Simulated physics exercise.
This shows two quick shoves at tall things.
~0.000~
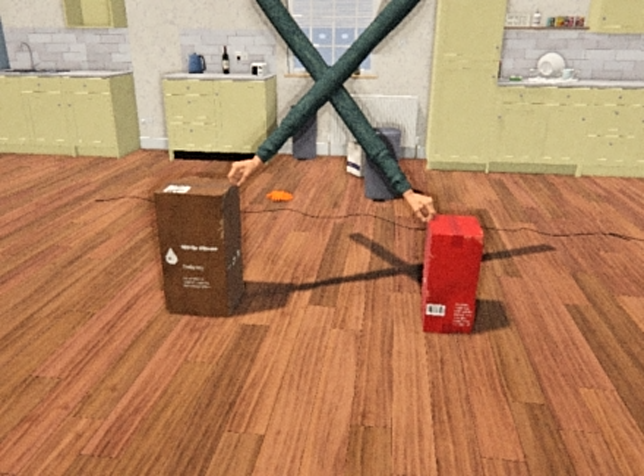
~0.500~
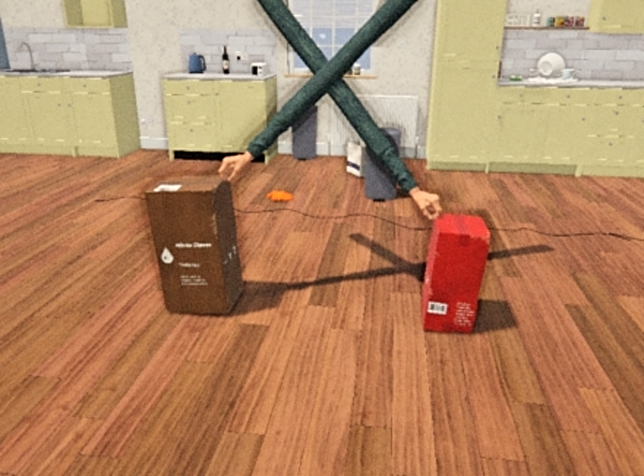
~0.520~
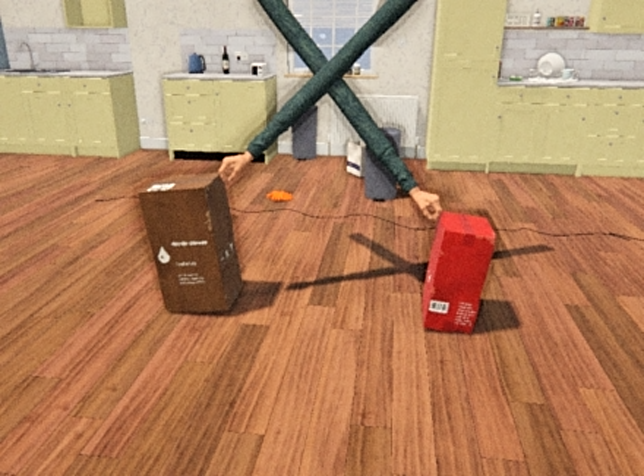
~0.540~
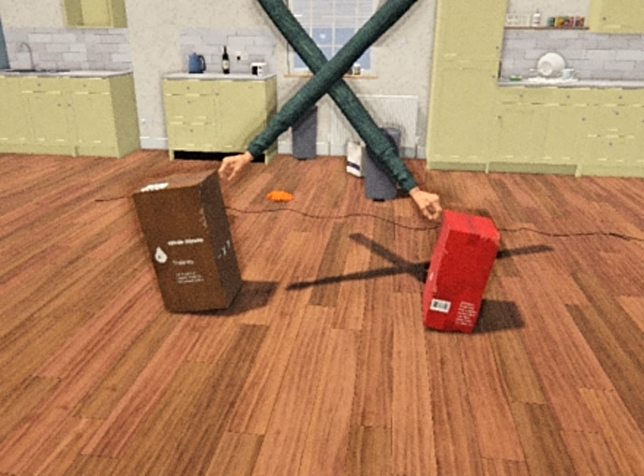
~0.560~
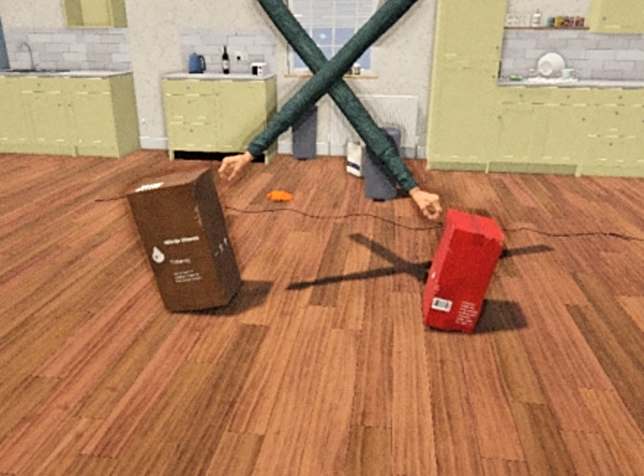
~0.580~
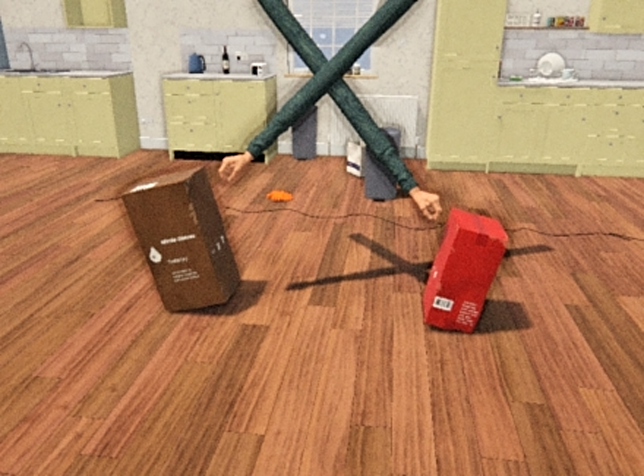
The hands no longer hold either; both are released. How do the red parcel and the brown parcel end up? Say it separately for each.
As I see it, the red parcel falls, the brown parcel falls.
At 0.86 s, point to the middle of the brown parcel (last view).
(148, 240), roughly.
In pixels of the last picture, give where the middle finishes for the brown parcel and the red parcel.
The first ends near (111, 268), the second near (528, 305).
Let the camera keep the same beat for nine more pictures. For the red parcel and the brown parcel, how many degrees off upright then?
First one at 25°, second one at 35° from upright.
After 0.86 s, red parcel 34° off upright near (484, 272); brown parcel 47° off upright near (148, 240).
In the end (1.7 s), the red parcel topples, near (528, 305); the brown parcel topples, near (111, 268).
